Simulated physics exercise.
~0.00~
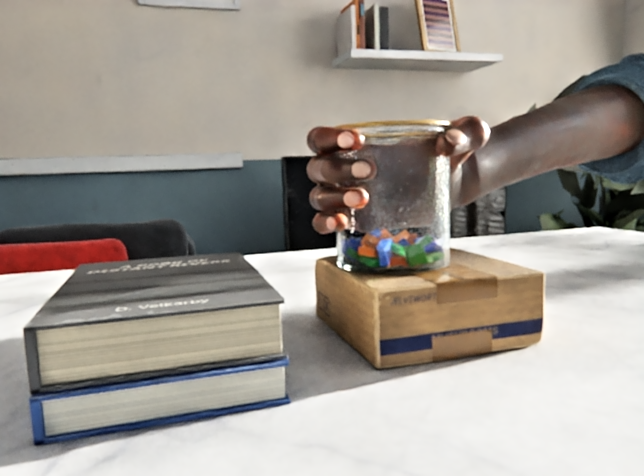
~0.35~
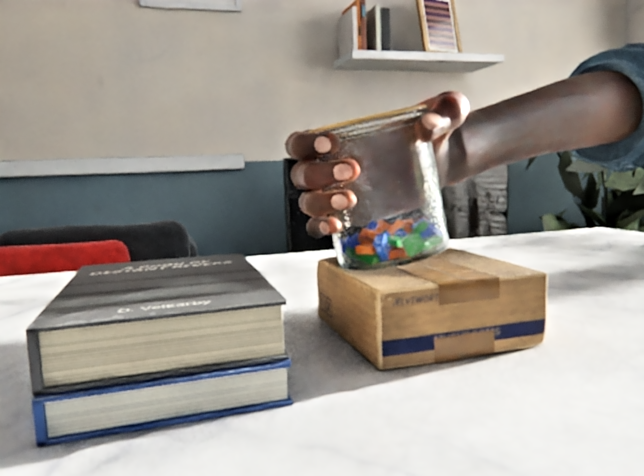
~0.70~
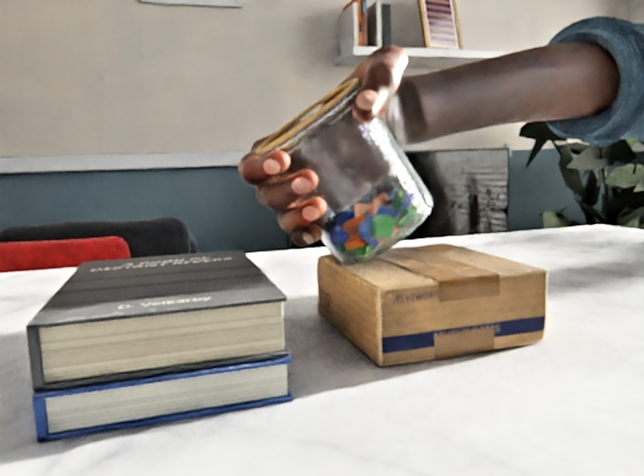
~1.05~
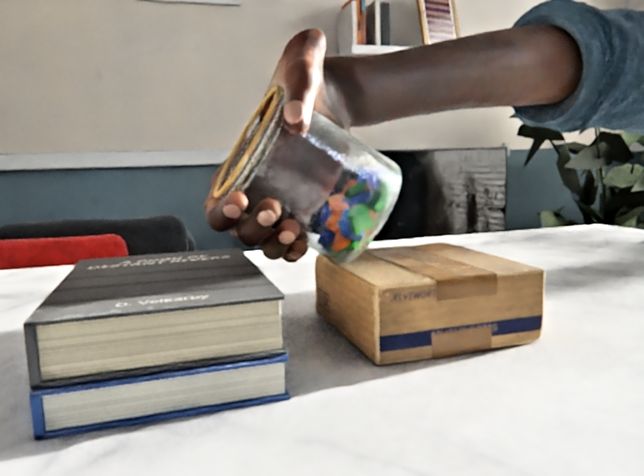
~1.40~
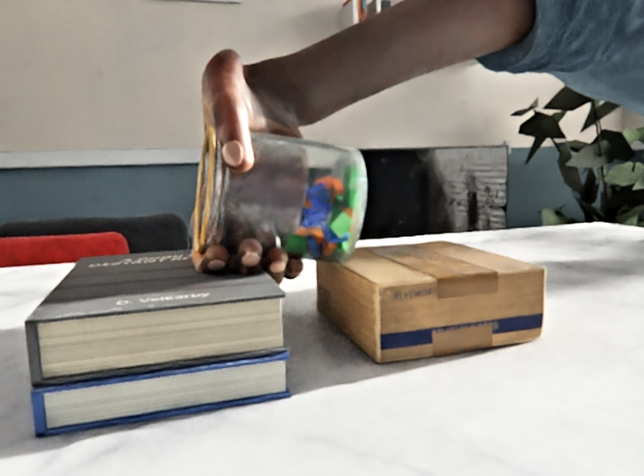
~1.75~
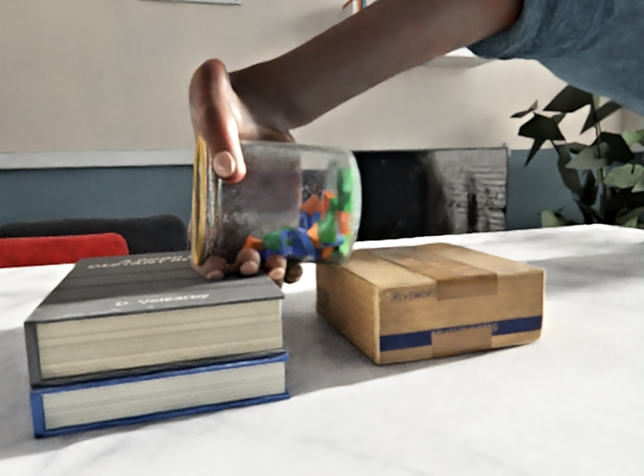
At the start, a hand holds a clear jar upright on a cardboard box, with small blue, orange and green pieces at the bottom, beside two stacked books on a white table. The hand begins to lean the jar to the left, lifting it off the box. It tips further as it moves left toward the books, and the colourful pieces gather near the jar's base. The hand then brings the jar down onto its side, its rim end over the books. It ends lying nearly level there, still held, with all the pieces inside.
